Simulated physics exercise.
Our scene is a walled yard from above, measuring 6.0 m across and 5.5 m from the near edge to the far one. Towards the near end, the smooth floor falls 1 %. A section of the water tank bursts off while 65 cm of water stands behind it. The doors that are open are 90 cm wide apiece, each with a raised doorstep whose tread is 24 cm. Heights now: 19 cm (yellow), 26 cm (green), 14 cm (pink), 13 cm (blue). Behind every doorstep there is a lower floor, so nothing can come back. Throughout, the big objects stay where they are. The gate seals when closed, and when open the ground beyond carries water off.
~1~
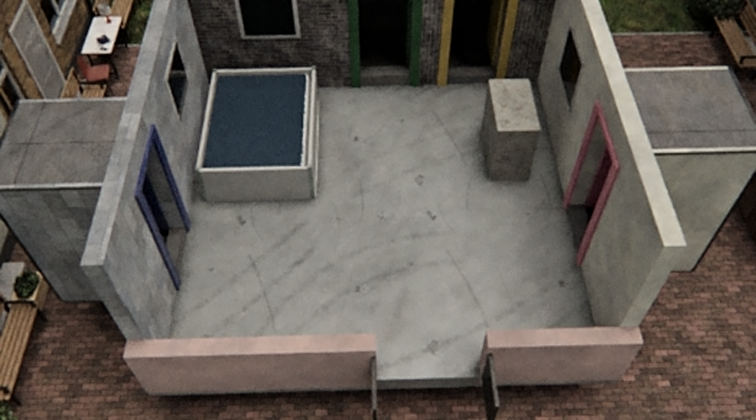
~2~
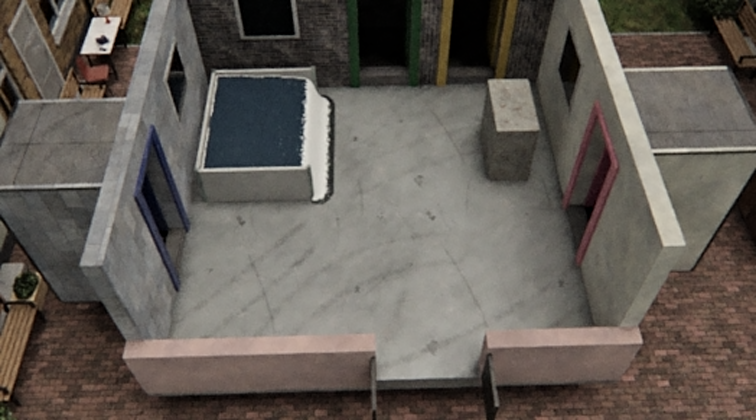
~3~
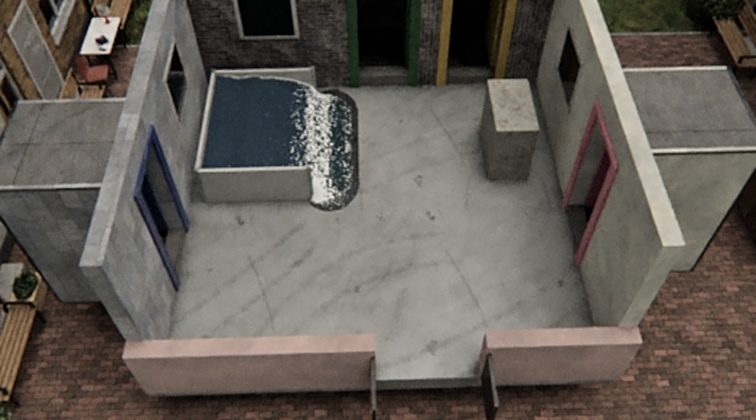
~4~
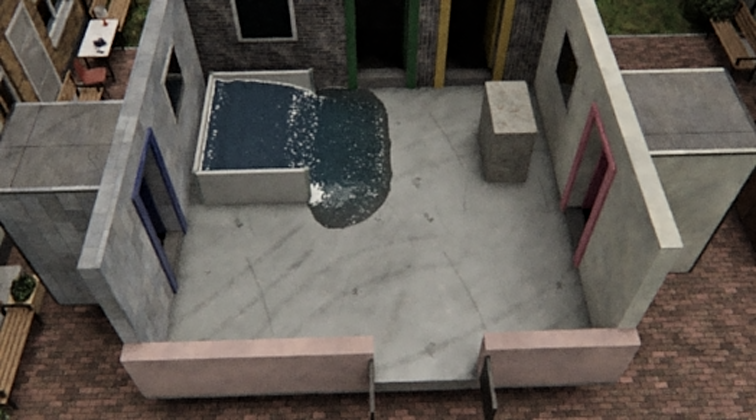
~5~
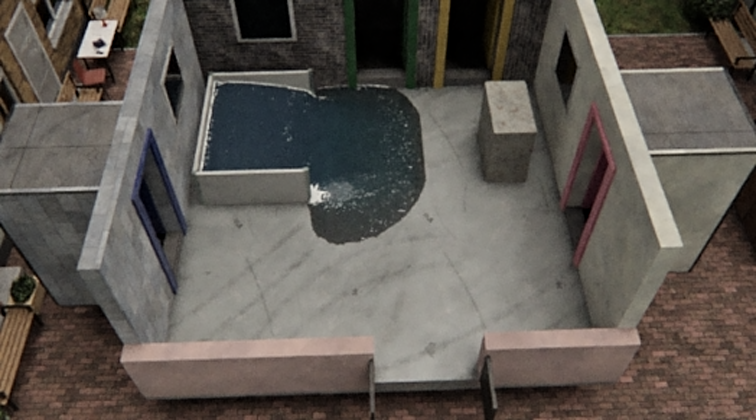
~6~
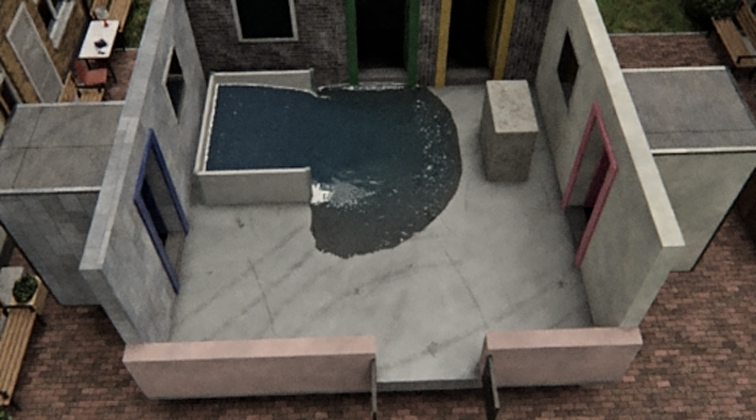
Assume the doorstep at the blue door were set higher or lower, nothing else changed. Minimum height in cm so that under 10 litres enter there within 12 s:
6 cm.
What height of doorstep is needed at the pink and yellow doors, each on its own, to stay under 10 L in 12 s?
Close to 18 cm (pink) and close to 22 cm (yellow).
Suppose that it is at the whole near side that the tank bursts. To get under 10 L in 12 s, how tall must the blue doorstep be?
At least roughly 17 centimetres tall.
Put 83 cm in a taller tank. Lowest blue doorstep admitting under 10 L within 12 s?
Roughly 10.0 centimetres would do it.
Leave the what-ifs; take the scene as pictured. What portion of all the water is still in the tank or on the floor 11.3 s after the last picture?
Water still present: Approx. 80 %.
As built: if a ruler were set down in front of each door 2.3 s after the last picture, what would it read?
In cm - yellow: 23, green: 10, pink: 17, blue: 0.
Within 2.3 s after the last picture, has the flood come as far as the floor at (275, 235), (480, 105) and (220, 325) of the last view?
One by one: Clear, drenched, clear.
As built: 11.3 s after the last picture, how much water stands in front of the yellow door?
1.0 cm.
Then, 0.7 s after the last picture water covers 45 % of the floor, deepest (38 cm) near (475, 154); it has not reached the blue door.
Then, 2.3 s after the last picture water covers 60 % of the floor, deepest (40 cm) near (599, 357); it has not reached the blue door.
Then, 11.3 s after the last picture water covers 95 % of the floor, deepest (12 cm) near (184, 251); 10 cm at the blue door, 0 litres in over its 13 cm doorstep.
At the blue door as built, the water peaked near 10 cm, 11.3 s after the last picture.
Run again over the same 12 s with other heights there, 19 litres in over 5 cm, 5 litres over 7 cm. The limit of 10 litres is kept from about 6 cm up.
